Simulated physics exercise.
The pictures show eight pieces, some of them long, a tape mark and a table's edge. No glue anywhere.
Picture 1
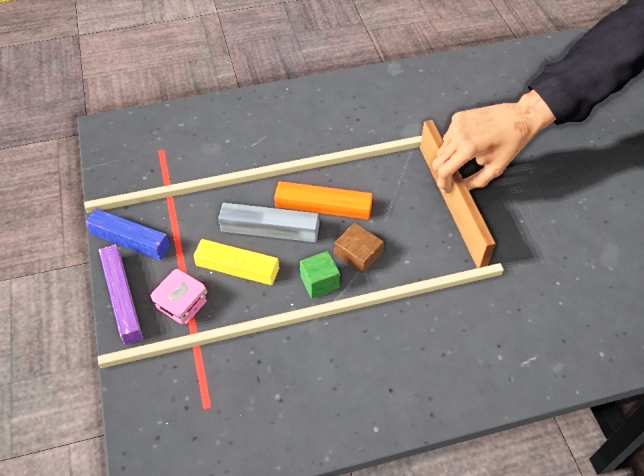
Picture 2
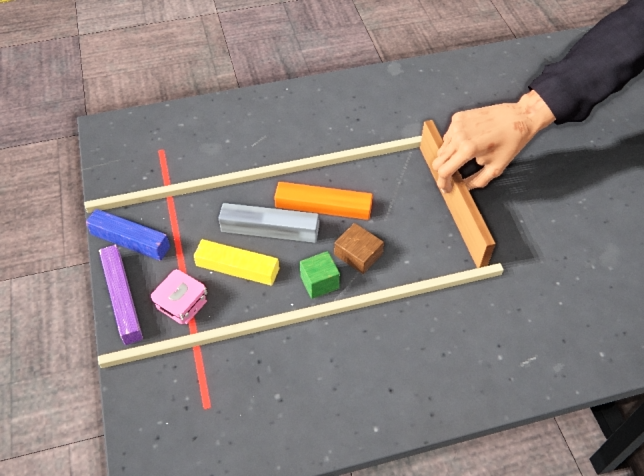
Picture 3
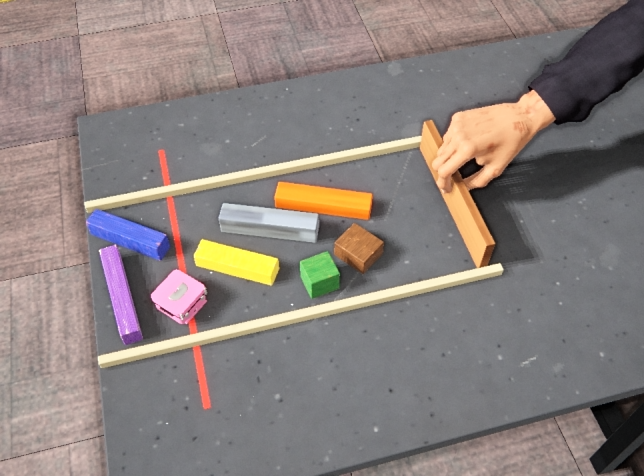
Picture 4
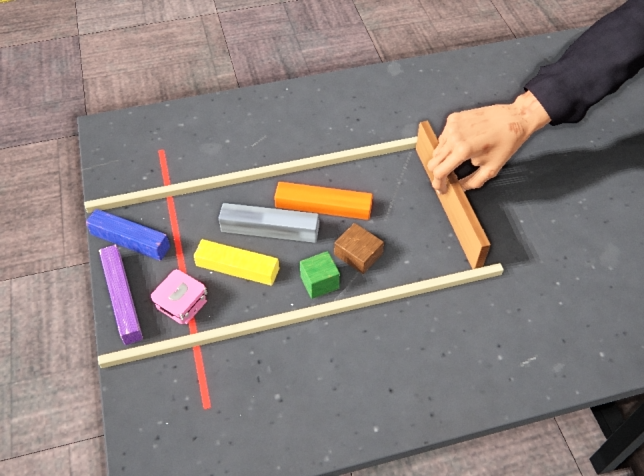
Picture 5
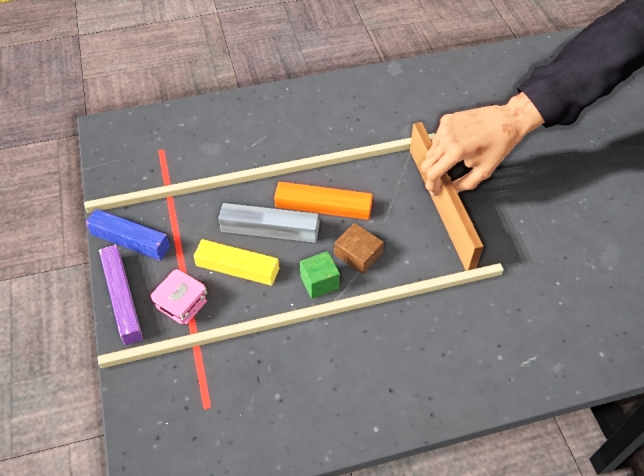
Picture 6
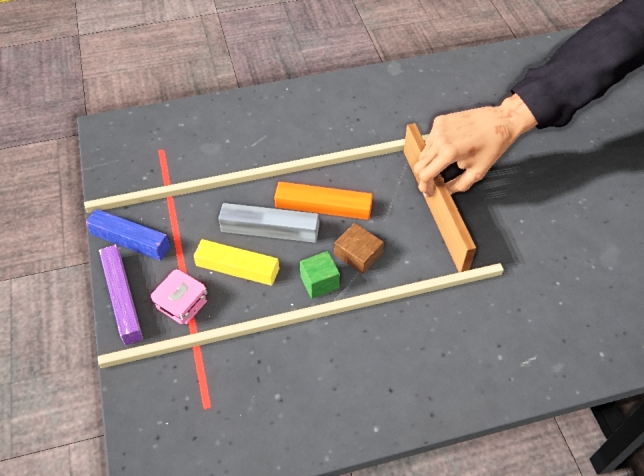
On a grey table, a hand slides an orange board slightly left toward scattered colourful blocks.
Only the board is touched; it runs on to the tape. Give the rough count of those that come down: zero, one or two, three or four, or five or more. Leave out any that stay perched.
In the end the number that fall off is one or two.
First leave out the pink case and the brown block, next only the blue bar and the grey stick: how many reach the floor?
First 1, then 0.
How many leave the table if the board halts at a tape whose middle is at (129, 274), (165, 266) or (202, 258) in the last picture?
Try by try, 6, 2 and 0.
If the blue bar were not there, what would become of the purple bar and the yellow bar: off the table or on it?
The purple bar comes down, the yellow bar stays on.
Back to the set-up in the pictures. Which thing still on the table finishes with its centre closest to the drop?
It is the pink case.
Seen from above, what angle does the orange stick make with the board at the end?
Roughly 50° out of line.
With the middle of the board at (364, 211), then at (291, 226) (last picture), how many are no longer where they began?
First 2, then 5.
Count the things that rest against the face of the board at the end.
The number is 4.
A little later, none off yet; purple bar at rest near (121, 293); blue bar at rest near (128, 235); pink case at rest near (180, 298).
When it is over, the number that fall off is one or two; down, blue bar and purple bar.
